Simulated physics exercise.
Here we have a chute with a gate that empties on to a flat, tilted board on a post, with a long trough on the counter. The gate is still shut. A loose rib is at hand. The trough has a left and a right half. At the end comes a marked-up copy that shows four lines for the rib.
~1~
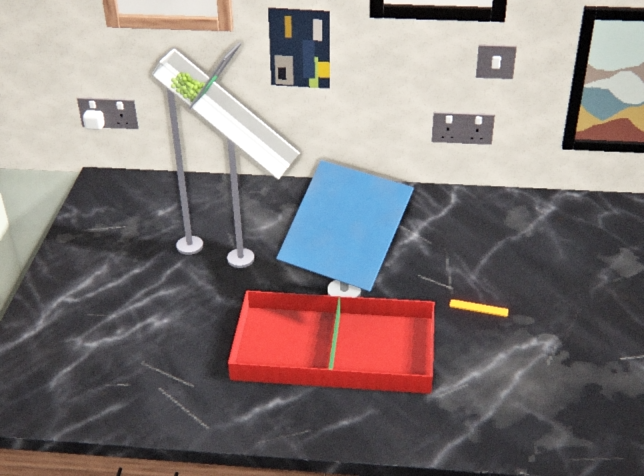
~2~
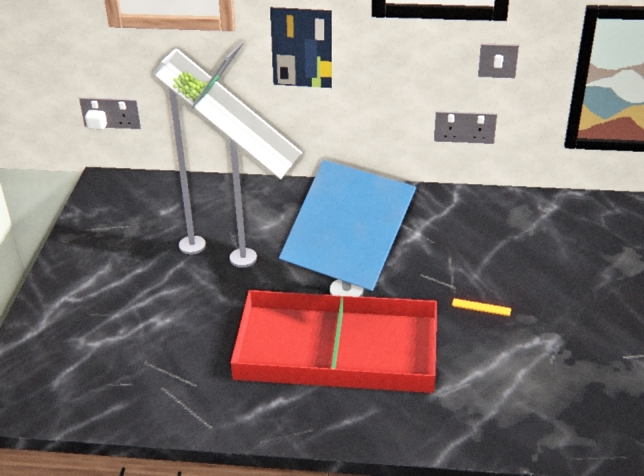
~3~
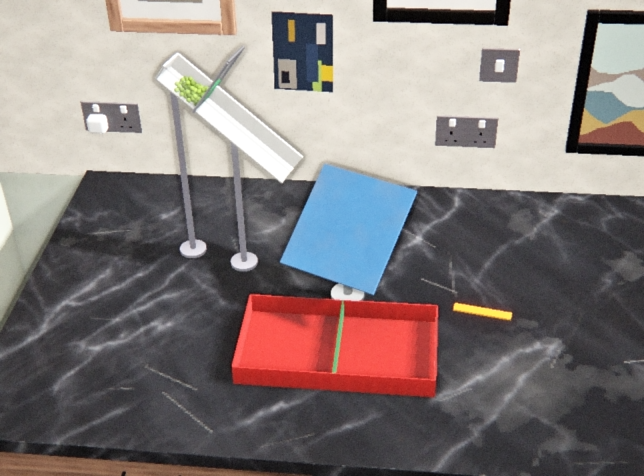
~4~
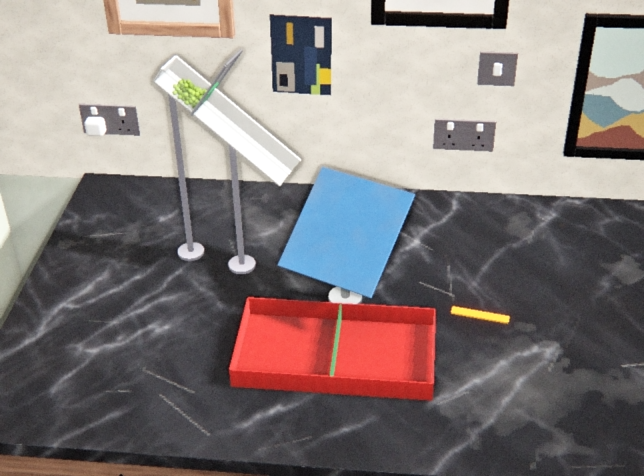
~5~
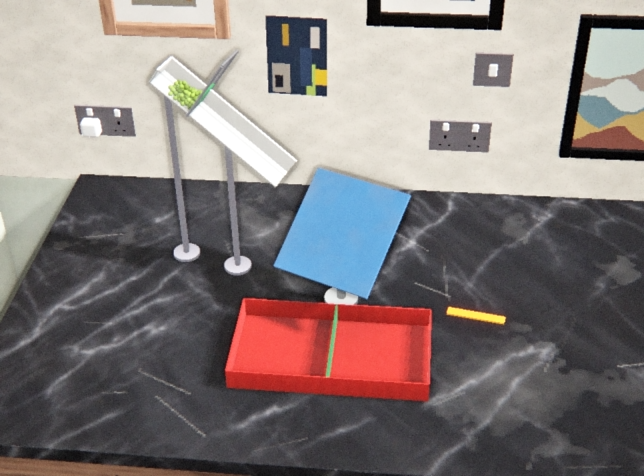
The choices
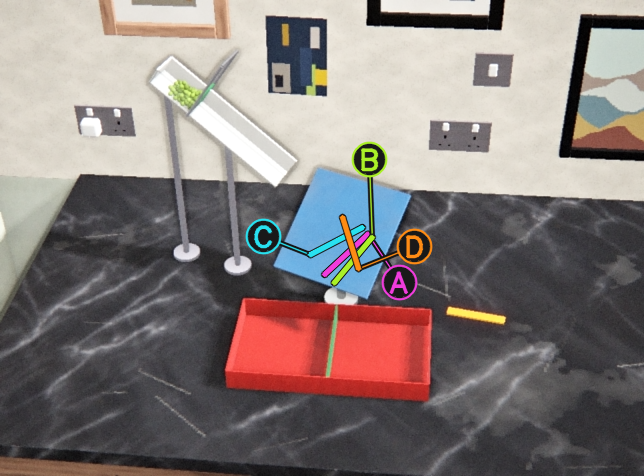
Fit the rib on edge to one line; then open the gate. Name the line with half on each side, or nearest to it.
I would pick line D.
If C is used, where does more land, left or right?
More lands on the left.
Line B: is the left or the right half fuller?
More lands on the left.
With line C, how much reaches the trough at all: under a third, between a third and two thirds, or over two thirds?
It is over two thirds.
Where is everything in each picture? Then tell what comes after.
The first picture shows load behind the gate (191, 86), dried peas; lip of the chute (284, 172), sloping gently.
The second picture shows middle of the board (347, 223), tilted fairly steeply; middle of its low edge (324, 274); of its high edge (368, 173).
The third picture shows front corners of the trough (232, 367) and (435, 380); front end of its middle wall (333, 373); gate still shut (212, 88).
The fourth picture shows middle of the load (193, 93); lip (286, 178).
The fifth picture shows middle of the load (188, 94); lip (281, 179).
On the marked copy, line A from (368, 234) to (324, 274); line B from (372, 237) to (334, 282); line C from (362, 227) to (310, 254); line D from (342, 217) to (358, 268).
For line A, of what is caught, every piece in the left half, not one piece in the right.
For line B, of what is caught, almost all in the left half, just a few in the right.
For line C, of what is caught, almost all in the left half, just a few in the right.
For line D, of what is caught, roughly half in the left half, roughly half in the right.
